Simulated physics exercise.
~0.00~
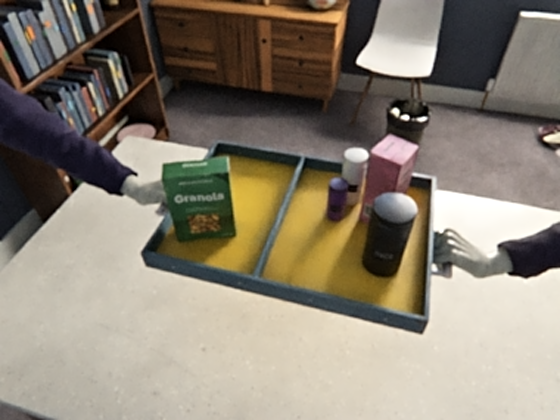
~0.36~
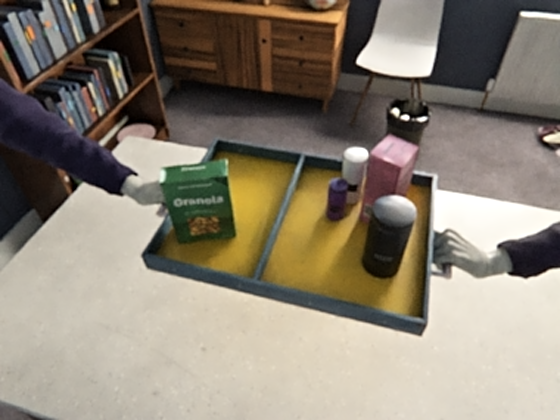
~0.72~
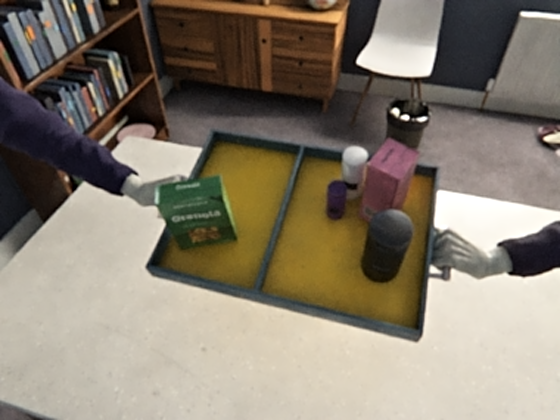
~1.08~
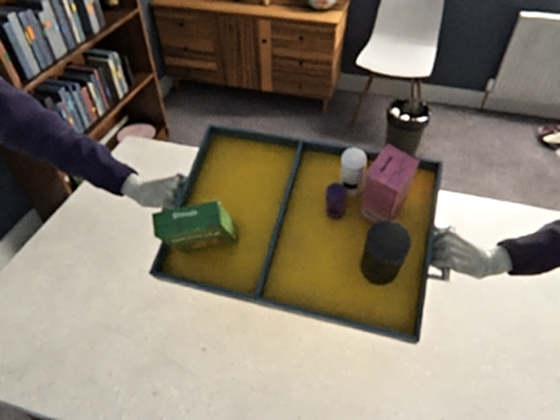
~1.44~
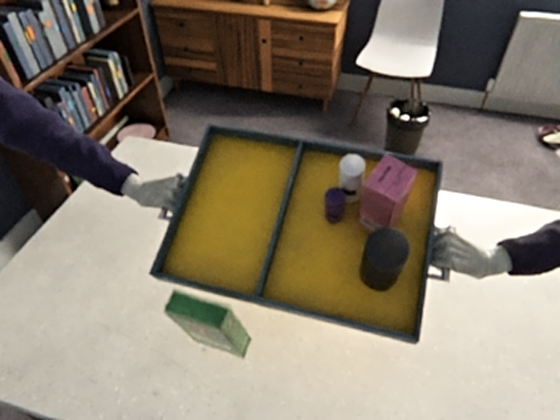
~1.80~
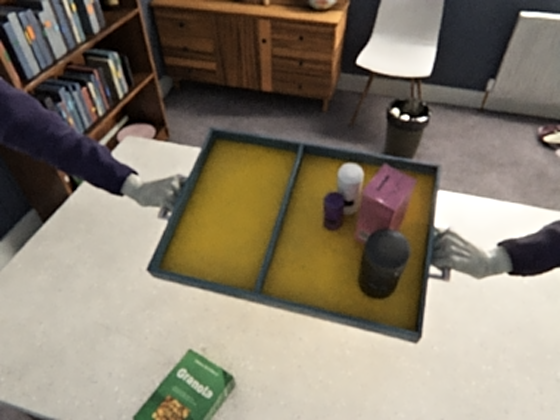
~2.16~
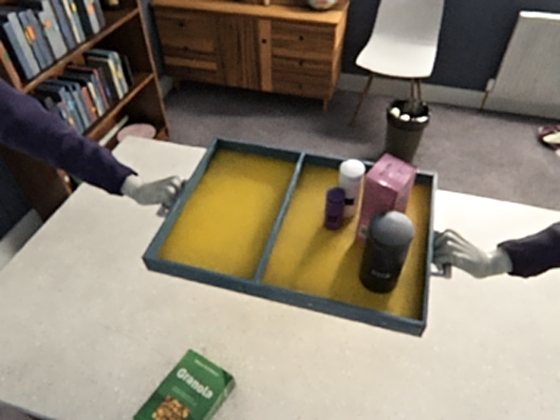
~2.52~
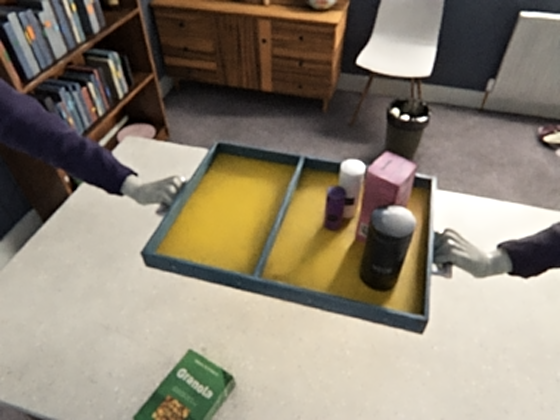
In a room with bookshelves, two hands tilted a divided tray toward the near side, and the green granola box toppled over the edge onto the pale table while the other items slid slightly; the hands levelled the tray, leaving those four standing.
